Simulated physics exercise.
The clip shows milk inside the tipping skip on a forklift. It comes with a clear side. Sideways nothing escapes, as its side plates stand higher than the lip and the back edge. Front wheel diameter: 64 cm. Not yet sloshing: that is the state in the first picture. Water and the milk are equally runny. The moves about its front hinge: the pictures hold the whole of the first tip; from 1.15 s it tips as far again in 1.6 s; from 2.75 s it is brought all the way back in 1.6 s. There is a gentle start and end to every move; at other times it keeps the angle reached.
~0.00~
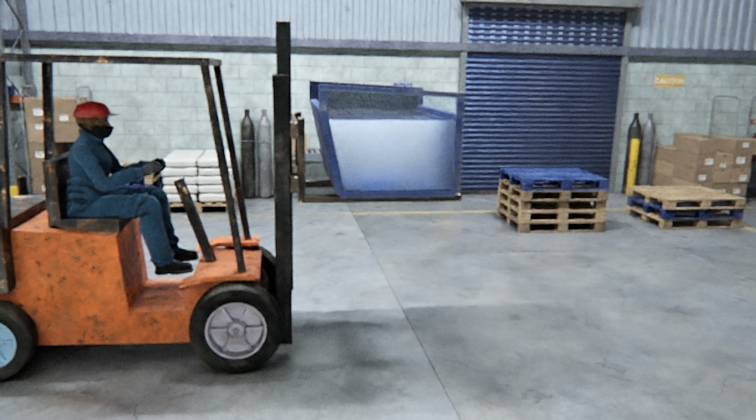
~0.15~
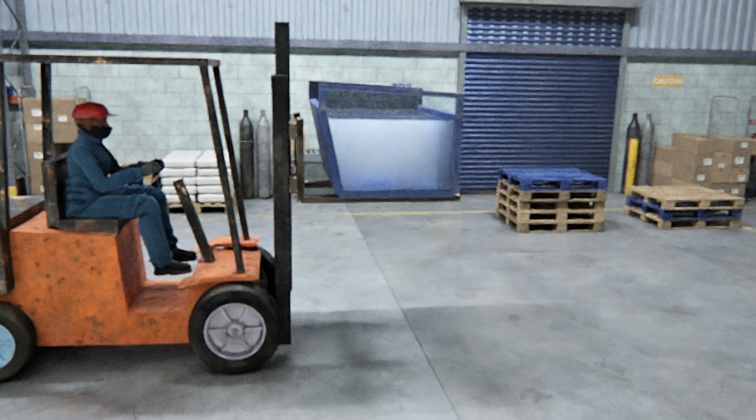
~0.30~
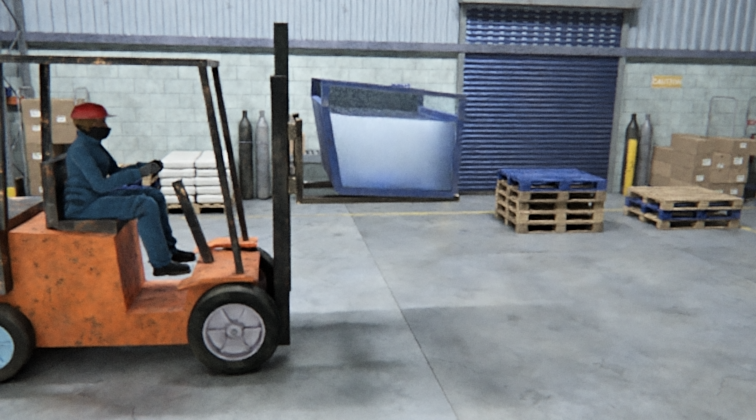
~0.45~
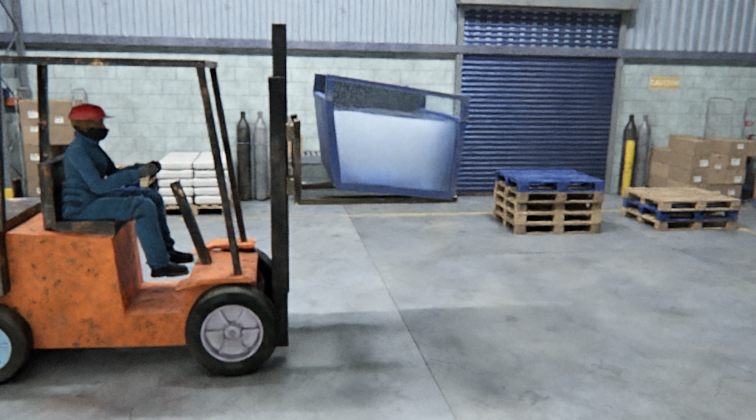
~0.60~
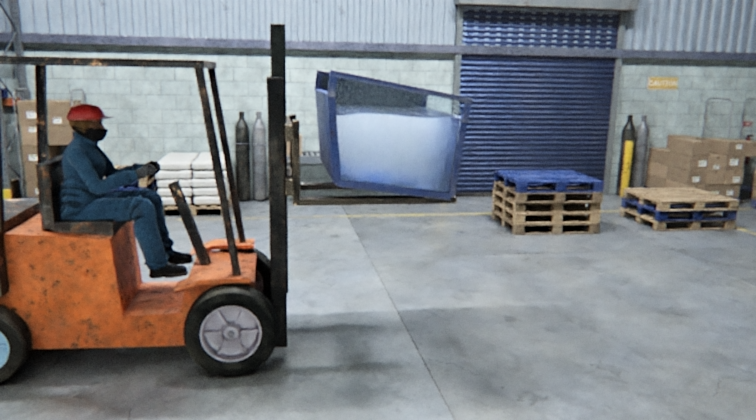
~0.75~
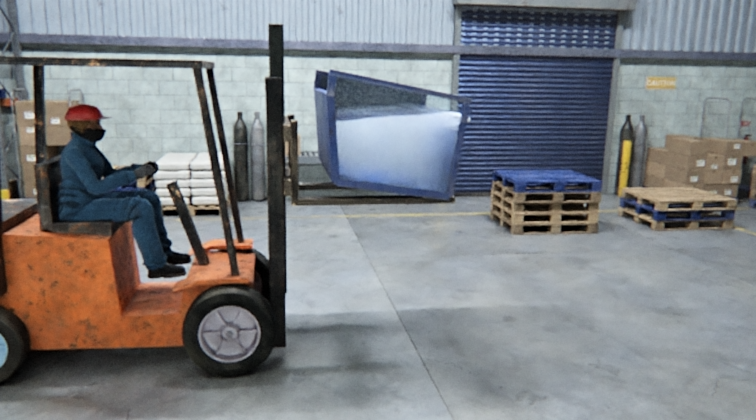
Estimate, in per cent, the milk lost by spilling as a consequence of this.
Around 14 in every hundred parts is lost.
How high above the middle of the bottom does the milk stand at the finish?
About 40 cm.
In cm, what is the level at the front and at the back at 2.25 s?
At the front 54 cm, at the back 34 cm.
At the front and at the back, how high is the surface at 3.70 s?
At that moment it stands around 44 cm in front and around 38 cm behind.
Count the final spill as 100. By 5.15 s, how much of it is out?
I'd say somewhere near 100 per cent.
After 2.25 s the skip is at 16° forwards, the surface stands 35 cm at the back and 53 cm at the front; 7 per cent has gone, over the front.
After 3.70 s the skip is at 5° forwards, the surface stands 37 cm at the back and 43 cm at the front; 14 per cent has gone, over the front.
After 5.15 s the surface stands 43 cm at the back and 38 cm at the front; 14 per cent has gone, over the front.
After 7.24 s 14 per cent has gone, over the front, 62 of 451 litres.
